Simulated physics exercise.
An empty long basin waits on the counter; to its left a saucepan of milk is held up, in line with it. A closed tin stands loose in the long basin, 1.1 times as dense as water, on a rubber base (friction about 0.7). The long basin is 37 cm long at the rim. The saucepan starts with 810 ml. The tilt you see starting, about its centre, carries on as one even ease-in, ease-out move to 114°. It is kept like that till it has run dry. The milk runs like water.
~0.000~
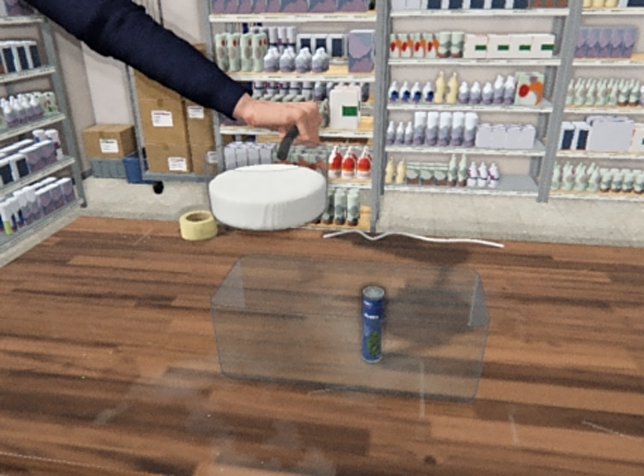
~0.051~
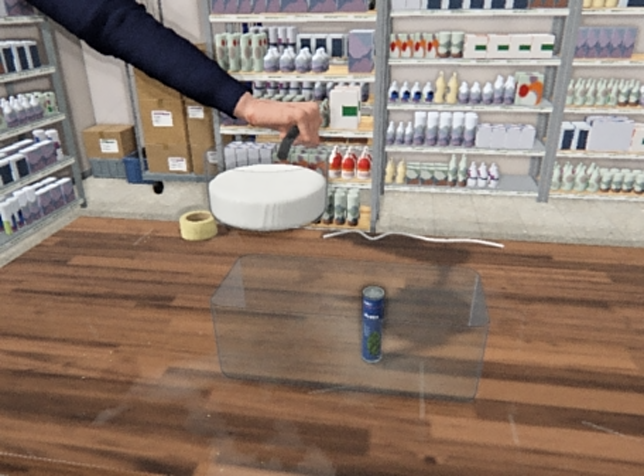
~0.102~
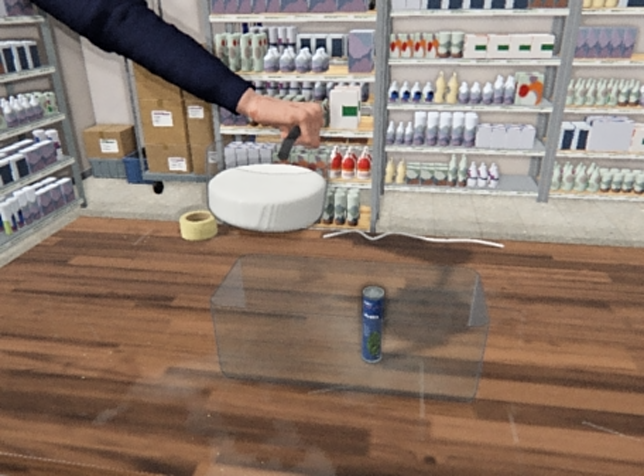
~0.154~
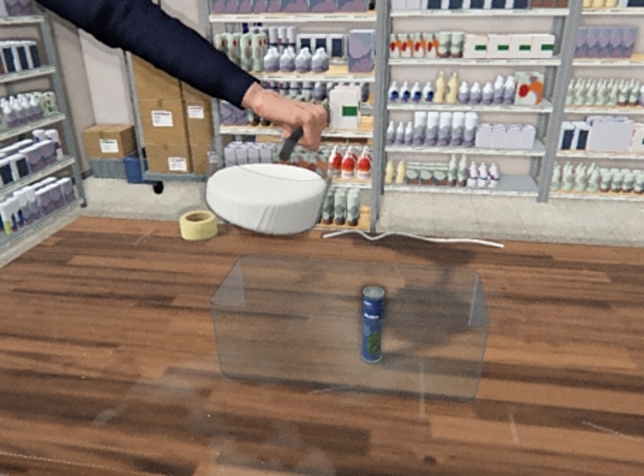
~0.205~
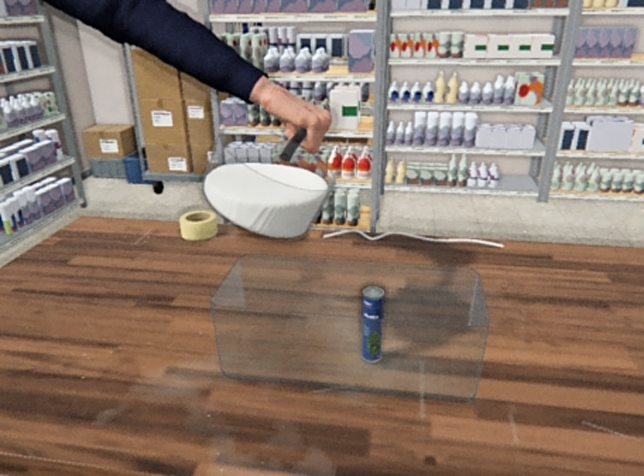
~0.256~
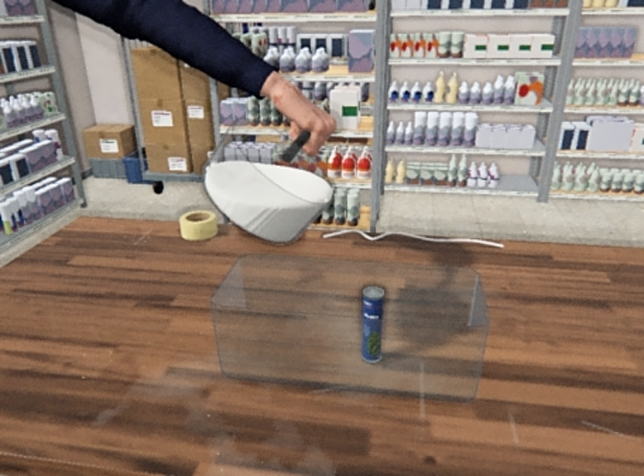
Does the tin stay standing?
It falls.
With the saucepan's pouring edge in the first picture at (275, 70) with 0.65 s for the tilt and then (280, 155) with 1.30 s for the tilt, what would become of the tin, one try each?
First it remains upright; then it remains upright.
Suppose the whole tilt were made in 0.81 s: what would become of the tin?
The tin goes over.
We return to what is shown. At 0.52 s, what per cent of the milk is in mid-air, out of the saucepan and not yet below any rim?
Some 44 per cent.
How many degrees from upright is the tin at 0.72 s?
About 5°.
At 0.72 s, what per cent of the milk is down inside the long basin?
Some 88 per cent.
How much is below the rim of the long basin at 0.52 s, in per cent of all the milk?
About 34 per cent.
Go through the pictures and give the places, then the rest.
In the first picture, tilt 0°; pouring edge (327, 157); surface from (214, 177) to (326, 182); the long basin's rim runs from (226, 278) to (483, 297); the tin's top is at (373, 295).
In the second picture, tilt 2°; pouring edge (328, 159); surface from (214, 177) to (326, 182).
In the third picture, tilt 7°; pouring edge (330, 164); surface from (214, 177) to (326, 184).
In the fourth picture, tilt 15°; pouring edge (333, 174); surface from (213, 175) to (326, 186).
In the fifth picture, tilt 26°; pouring edge (334, 186); surface from (211, 172) to (329, 188).
In the sixth picture, tilt 38°; pouring edge (332, 199); surface from (210, 165) to (333, 191).
After 0.52 s the tilt is 104° and 22 per cent is still to pour; the tin stands where it began.
After 0.72 s the tilt is 114° and 4 per cent is still to pour; the tin leans 7°.
After 0.93 s the tilt is 114° and 0 per cent is still to pour; the tin leans 36°.
After 1.15 s the tilt is 114° and 0 per cent is still to pour; the tin lies on its side.
In the end the tin lies on its side.
